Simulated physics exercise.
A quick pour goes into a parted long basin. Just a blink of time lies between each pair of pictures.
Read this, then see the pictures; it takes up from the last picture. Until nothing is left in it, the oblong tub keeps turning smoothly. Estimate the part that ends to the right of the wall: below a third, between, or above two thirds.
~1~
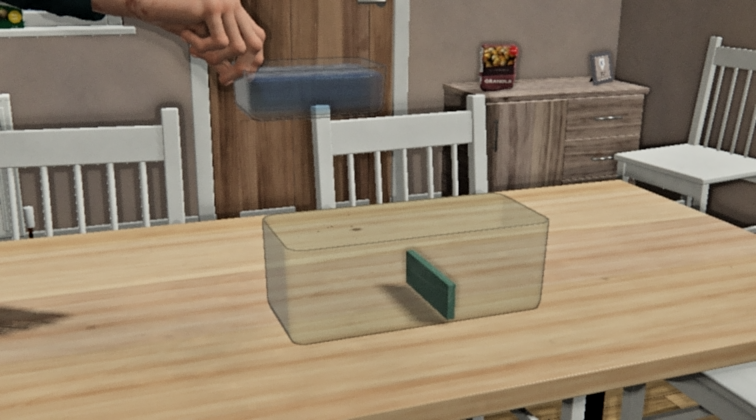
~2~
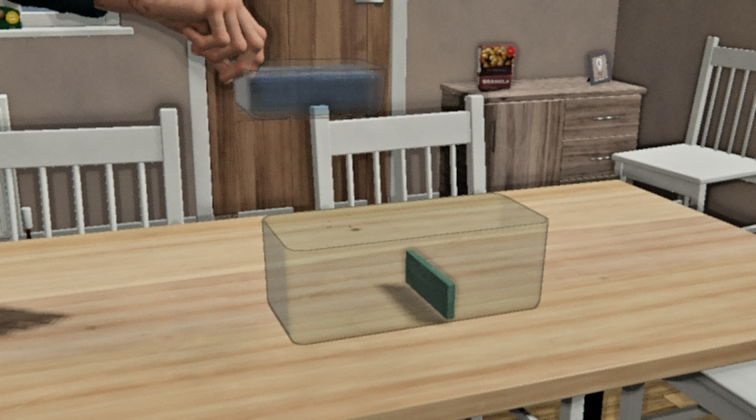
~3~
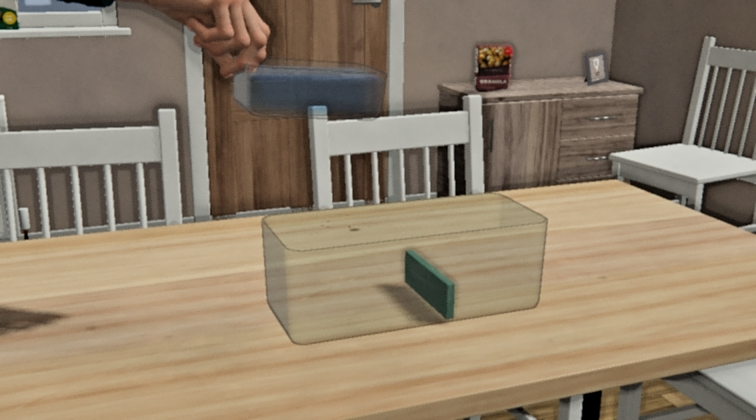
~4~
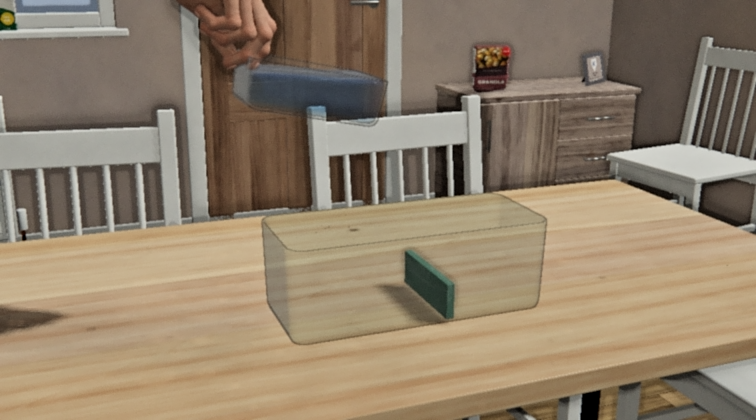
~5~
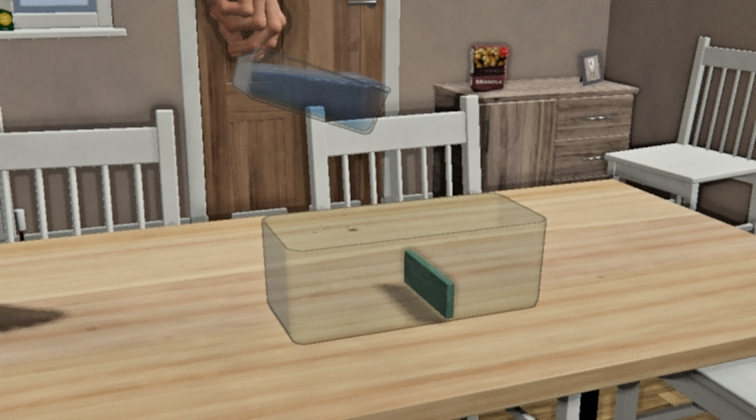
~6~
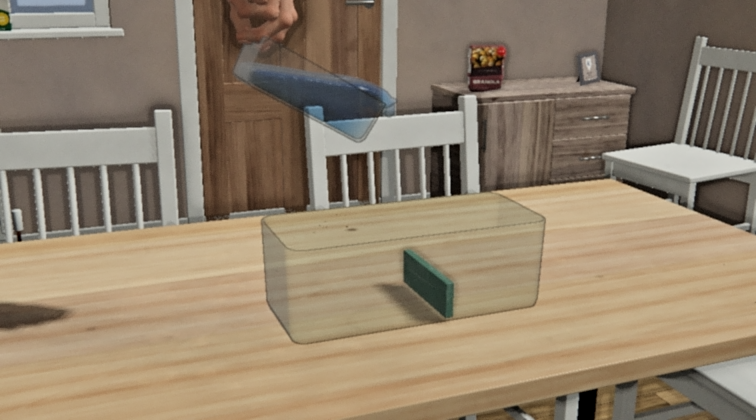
Most likely the right of the wall will hold one third or more, up to two thirds.
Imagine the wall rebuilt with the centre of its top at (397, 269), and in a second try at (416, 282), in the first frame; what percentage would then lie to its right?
Estimated: 70 % first, 60 % second.
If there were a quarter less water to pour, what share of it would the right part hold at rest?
Roughly 20 percent.
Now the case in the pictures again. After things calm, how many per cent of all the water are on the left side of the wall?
That share comes out near 50 percent.
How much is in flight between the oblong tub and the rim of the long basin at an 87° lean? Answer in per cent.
Estimated: 50 per cent or thereabouts.
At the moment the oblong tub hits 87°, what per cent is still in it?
Close to 10 parts in a hundred remain.
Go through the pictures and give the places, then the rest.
In the first frame, it leans 0°; its right rim is at (374, 63); the water meets the walls at (240, 75) and (370, 69); the long basin's rim runs from (274, 235) to (525, 208); the wall's top is at (430, 268).
In the second frame, it leans 1°; its right rim is at (374, 65); the water meets the walls at (240, 74) and (370, 70).
In the third frame, it leans 5°; its right rim is at (374, 70); the water meets the walls at (241, 72) and (371, 72).
In the fourth frame, it leans 12°; its right rim is at (375, 78); the water meets the walls at (243, 71) and (372, 76).
In the fifth frame, it leans 20°; its right rim is at (375, 89); the water meets the walls at (244, 69) and (372, 81); 3 per cent is over the edge.
In the sixth frame, it leans 30°; its right rim is at (373, 101); the water meets the walls at (243, 68) and (360, 87); 11 per cent is over the edge.
A moment on, the tilt is 87° and 8 per cent is still to pour, 12 is left of the wall and 28 right of it.
Next, the tilt is 103° and 2 per cent is still to pour, 43 is left of the wall and 43 right of it.
Then the tilt is 103° and 0 per cent is still to pour, 47 is left of the wall and 42 right of it.
Later the tilt is 103° and 0 per cent is still to pour, 48 is left of the wall and 42 right of it.
In the end 48 per cent lies left of the wall, 42 right of it and 10 outside.
